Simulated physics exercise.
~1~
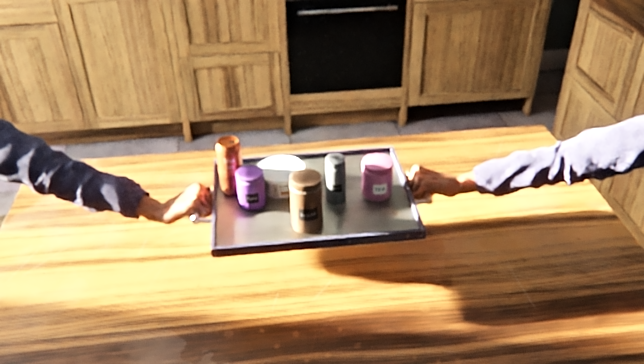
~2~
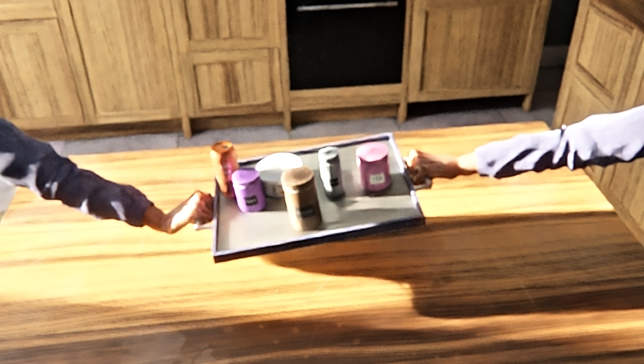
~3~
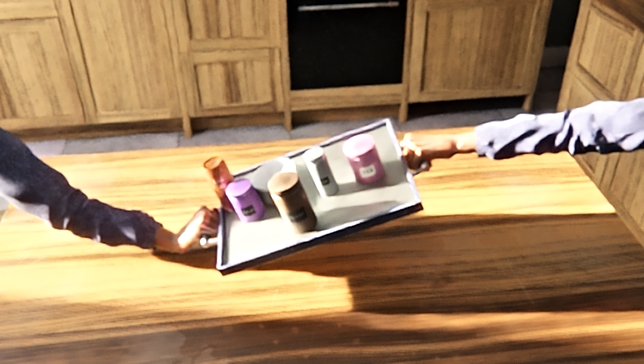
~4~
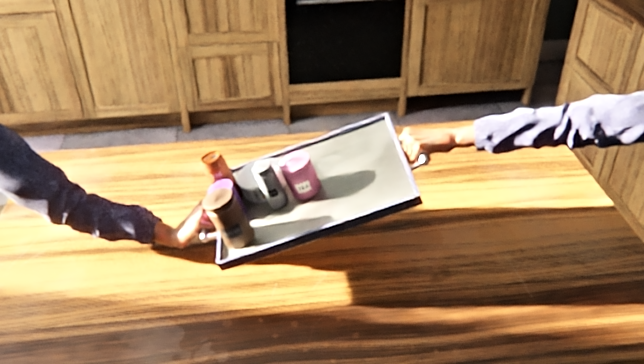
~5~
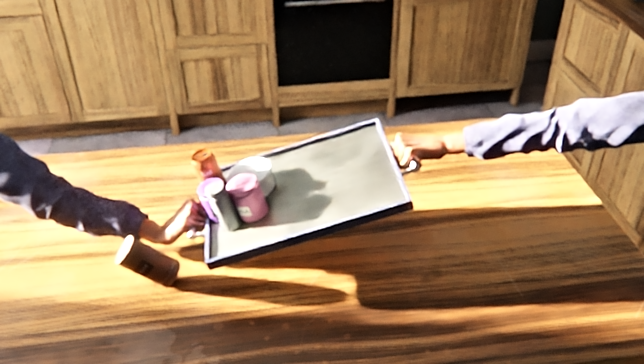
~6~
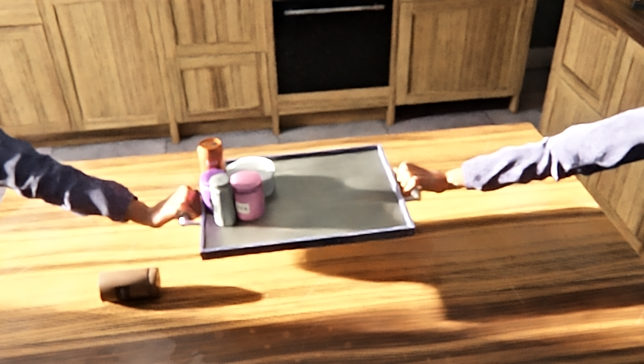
Two hands held a tray of jars and other containers above a wooden table and dipped its left side, sending several sliding left; the brown jar toppled off onto the table, and the tray was levelled with the rest still upright.
